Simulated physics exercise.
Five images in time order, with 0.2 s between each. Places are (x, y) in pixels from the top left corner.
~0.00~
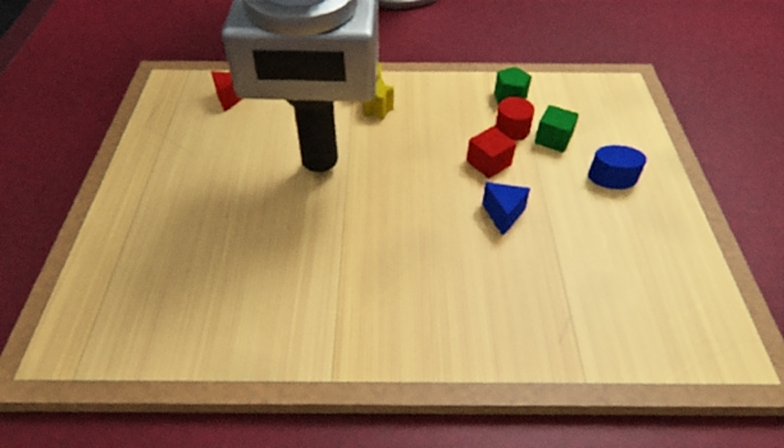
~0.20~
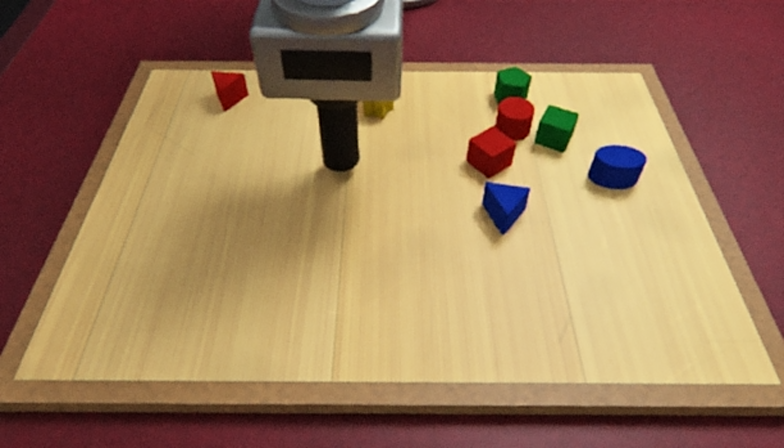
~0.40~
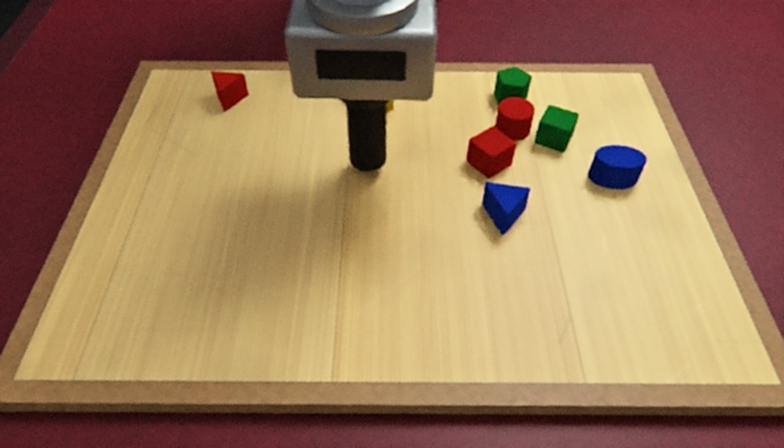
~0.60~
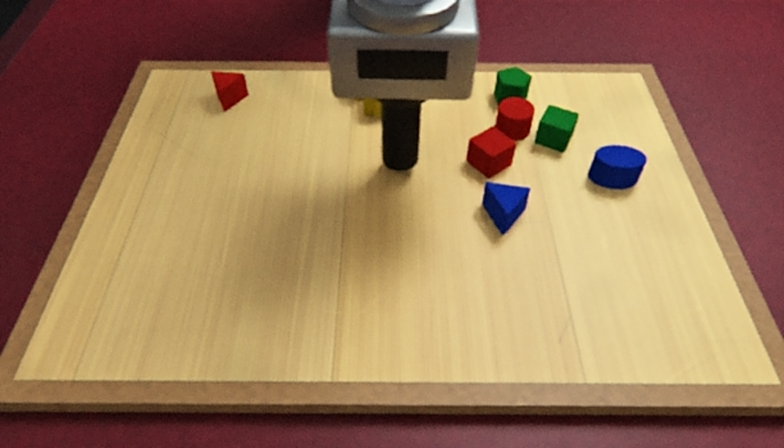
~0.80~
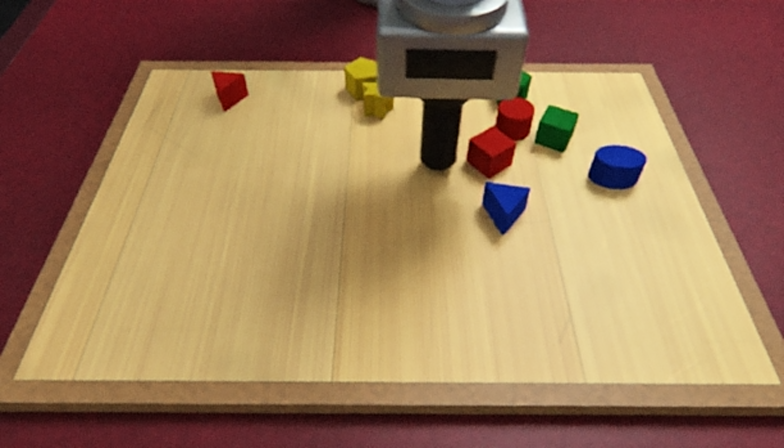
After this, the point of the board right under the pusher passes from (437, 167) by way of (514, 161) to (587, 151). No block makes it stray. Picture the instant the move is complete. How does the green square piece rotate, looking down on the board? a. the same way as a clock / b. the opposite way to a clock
I'll go with b - the opposite way to a clock.
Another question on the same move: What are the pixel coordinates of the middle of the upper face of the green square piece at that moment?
It will likely be found at (572, 108).
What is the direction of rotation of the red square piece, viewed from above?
The twist is clockwise.
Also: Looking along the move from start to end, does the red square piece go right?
The answer is yes.
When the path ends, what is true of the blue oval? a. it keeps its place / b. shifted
Correct choice: B.
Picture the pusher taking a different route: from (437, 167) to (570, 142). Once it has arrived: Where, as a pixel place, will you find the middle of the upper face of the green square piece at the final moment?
It is at (606, 107).
The first path, step by step. One third of the way, pusher at (491, 154); red square piece at (530, 141), turned 25° clockwise.
Two thirds of the way, pusher at (542, 149); red square piece at (582, 143), turned 60° clockwise.
At the end, pusher at (590, 142); red square piece at (625, 148), turned 100° clockwise; red round block in place; green square piece at (572, 108), turned 40° anticlockwise; blue oval at (662, 167).
